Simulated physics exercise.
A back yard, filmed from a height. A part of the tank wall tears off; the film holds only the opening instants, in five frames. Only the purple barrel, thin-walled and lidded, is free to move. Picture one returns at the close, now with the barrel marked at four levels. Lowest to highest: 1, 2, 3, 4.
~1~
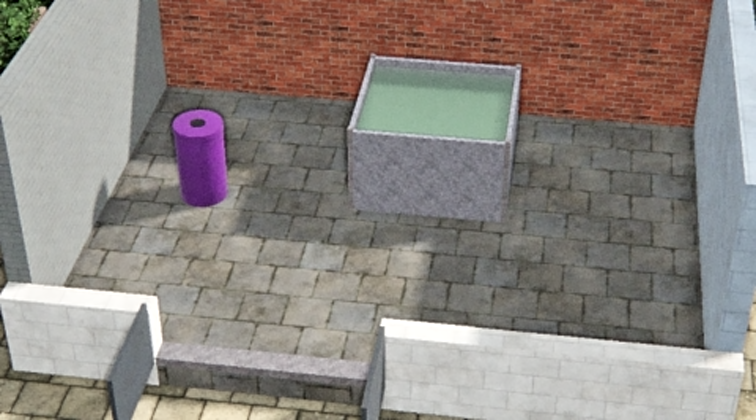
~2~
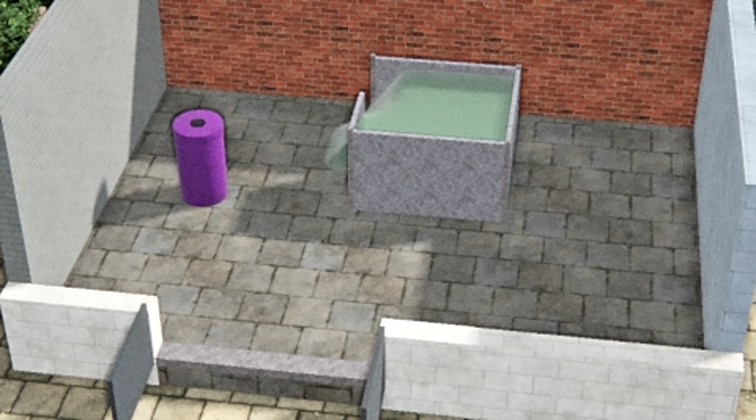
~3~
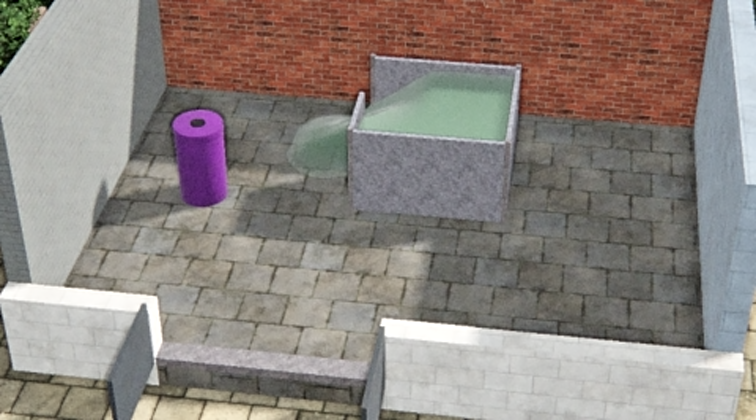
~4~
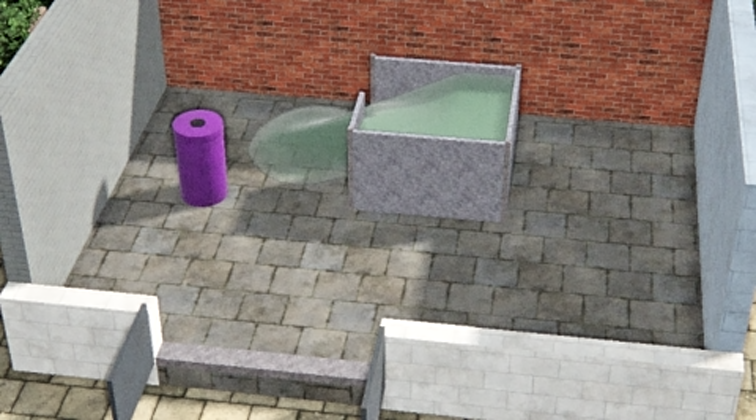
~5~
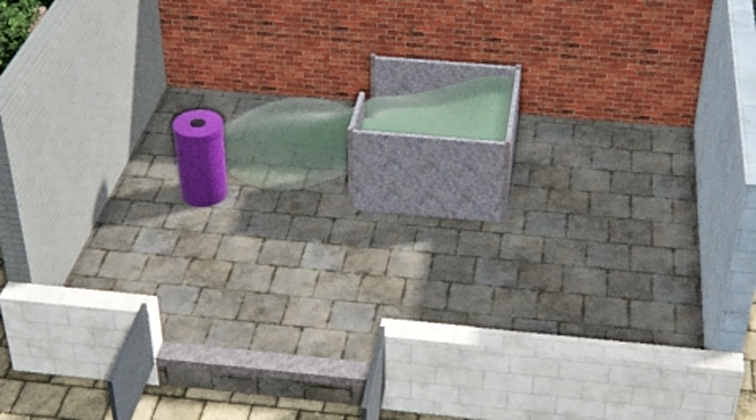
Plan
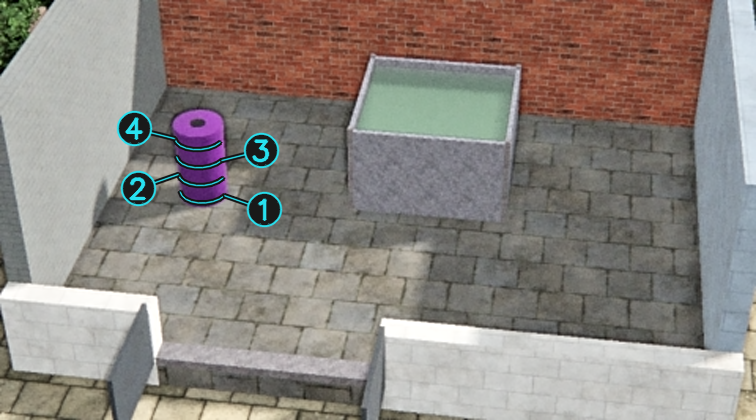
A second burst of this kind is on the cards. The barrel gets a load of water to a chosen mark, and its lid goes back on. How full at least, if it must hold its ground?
Go for 3.
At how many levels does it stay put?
Two.
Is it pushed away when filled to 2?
Yes.
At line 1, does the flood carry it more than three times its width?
Yes.
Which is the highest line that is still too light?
The answer is 2.
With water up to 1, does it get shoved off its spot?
Yes, that goes wrong.
On the marked copy, 1 at (198, 202); 2 at (196, 185); 3 at (194, 167); 4 at (193, 149); from the bottom up 1, 2, 3, 4.
For line 1, it is washed out through the gate.
For line 2, it is pushed about its own width away.
For line 3, it shifts by a finger or two and stays.
For line 4, it does not move.
